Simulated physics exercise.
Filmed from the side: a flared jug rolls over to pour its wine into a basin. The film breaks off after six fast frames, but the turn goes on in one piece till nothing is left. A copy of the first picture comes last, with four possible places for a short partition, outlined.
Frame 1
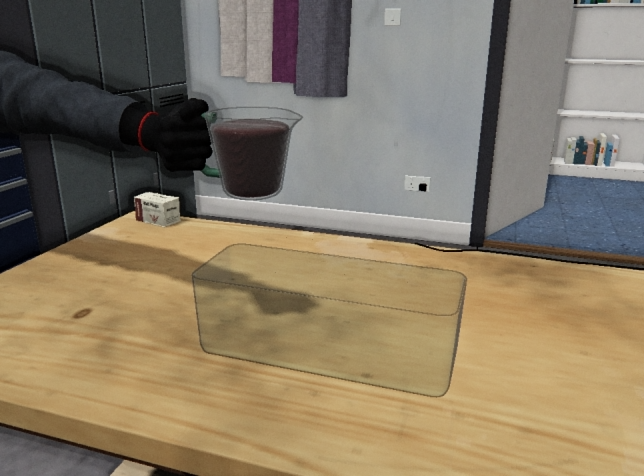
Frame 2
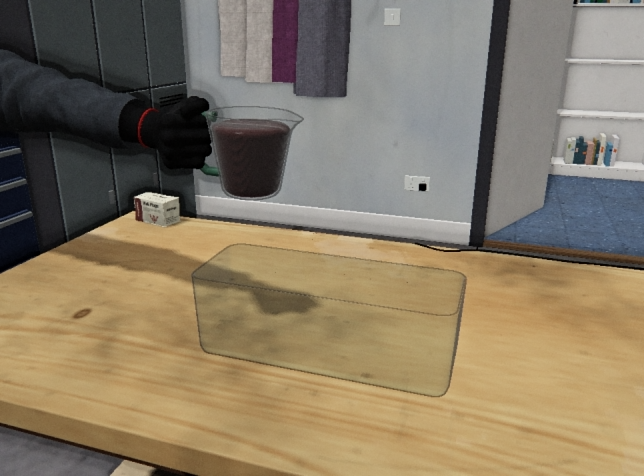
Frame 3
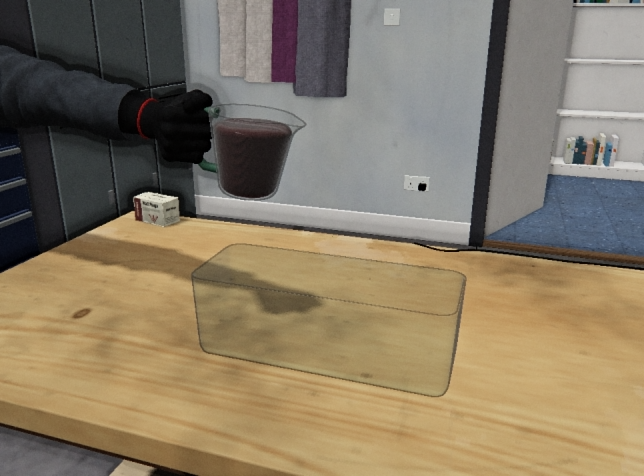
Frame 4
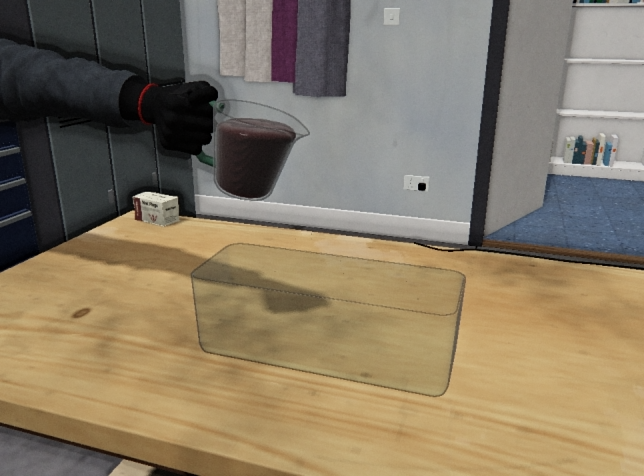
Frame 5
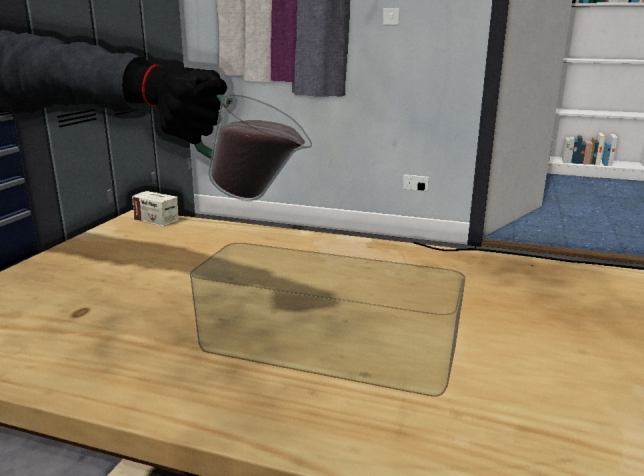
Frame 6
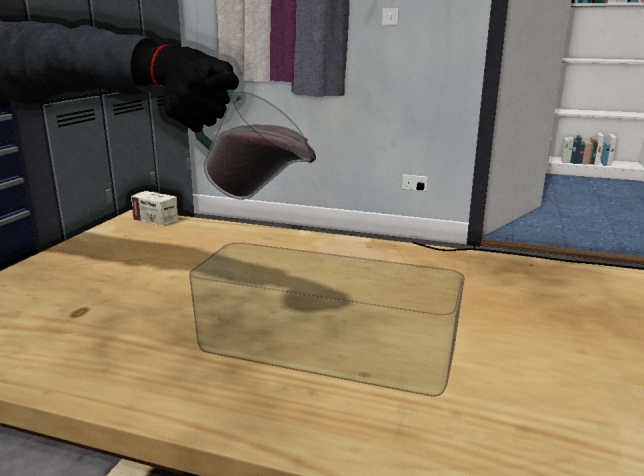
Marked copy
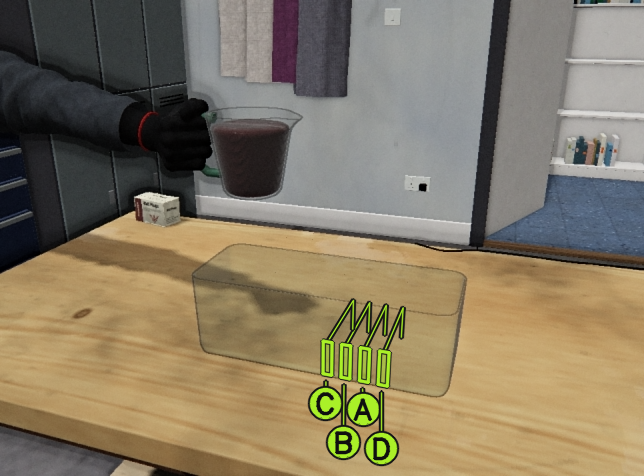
To begin with, a black-gloved hand at the left holds a clear jug of dark red wine upright above an empty transparent basin on a wooden table. The hand rises slightly and tilts the jug to the right, gradually at first, then more steeply, until the wine reaches the lip.
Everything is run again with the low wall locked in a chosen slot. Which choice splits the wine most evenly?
C works best here.
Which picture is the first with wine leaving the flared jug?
In picture 6.
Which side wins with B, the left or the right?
More ends on the left.
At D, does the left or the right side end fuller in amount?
The left one.
In lime, A at (362, 388); B at (344, 385); C at (325, 381); D at (381, 392).
With A, about 90 % ends left of the wall and 5 % right of it; 5 % is lost outside.
With B, about 81 % ends left of the wall and 13 % right of it; 6 % is lost outside.
With C, about 48 % ends left of the wall and 50 % right of it.
With D, about 90 % ends left of the wall and 6 % right of it; 5 % is lost outside.
